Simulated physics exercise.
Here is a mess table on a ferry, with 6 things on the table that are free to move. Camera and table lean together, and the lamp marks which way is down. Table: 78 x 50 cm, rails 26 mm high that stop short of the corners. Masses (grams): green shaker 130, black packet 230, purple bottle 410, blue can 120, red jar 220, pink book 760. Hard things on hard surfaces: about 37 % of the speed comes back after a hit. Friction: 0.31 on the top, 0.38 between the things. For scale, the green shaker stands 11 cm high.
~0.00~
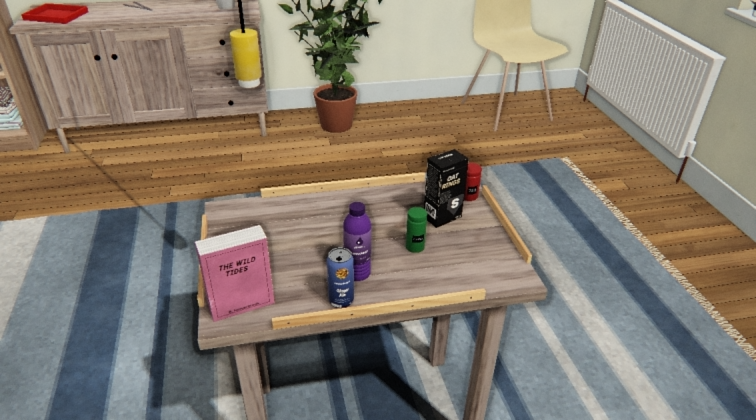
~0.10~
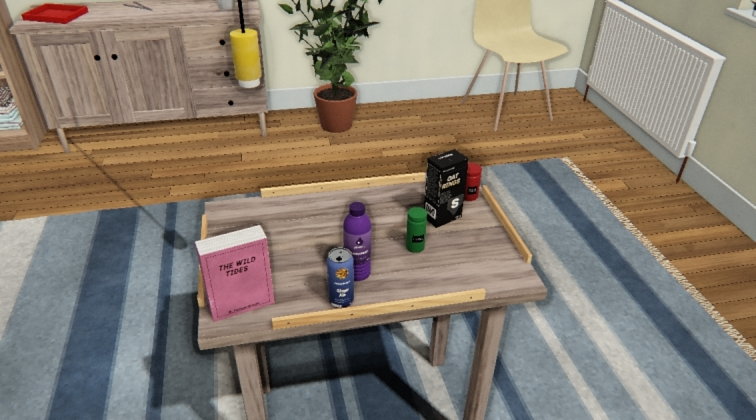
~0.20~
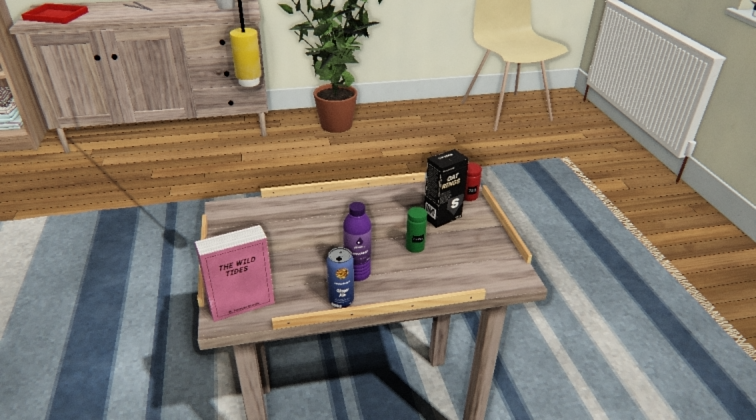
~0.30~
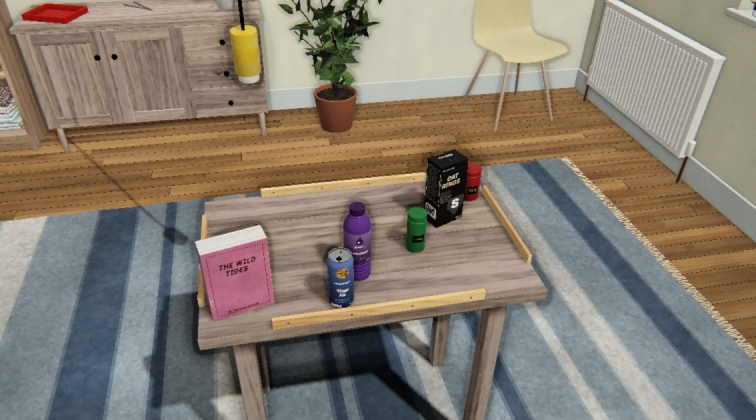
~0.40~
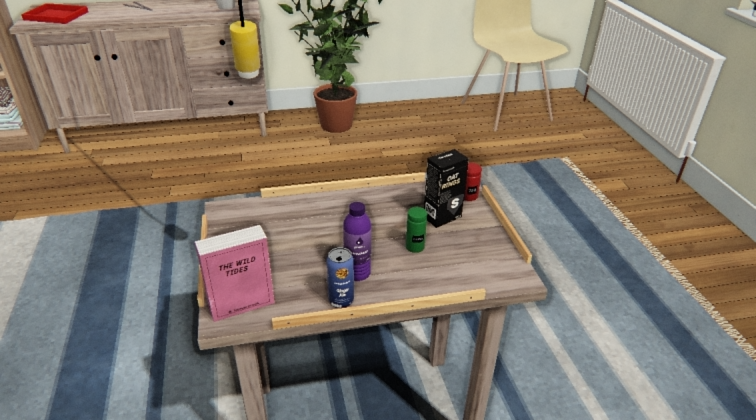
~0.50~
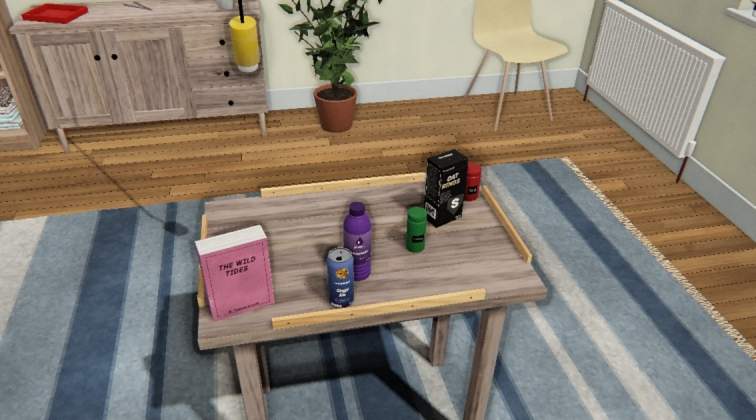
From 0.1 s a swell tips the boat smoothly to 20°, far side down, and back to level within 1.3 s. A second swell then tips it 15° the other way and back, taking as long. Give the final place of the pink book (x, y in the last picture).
Resting place of the pink book: (251, 236).
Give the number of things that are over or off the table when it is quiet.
1 of them.
After 0.90 s, floor tilted 17°, far side down; pink book 31° off its base near (231, 260); black packet moved 2 cm; blue can moved 2 cm.
After 1.00 s, floor tilted 14°, far side down; pink book 75° off its base near (228, 257); black packet moved 3 cm; blue can moved 3 cm.
After 1.10 s, floor tilted 9°, far side down; pink book on its side near (237, 243); black packet moved 3 cm; blue can moved 3 cm.
After 1.80 s, floor tilted 10°, near side down; pink book on its side near (251, 235); black packet moved 3 cm; blue can moved 3 cm.
In the end (3.2 s), toppled on the table, pink book; the other 5 under 5 cm from the start. At the end, from the last picture's camera, pink book near (251, 236).
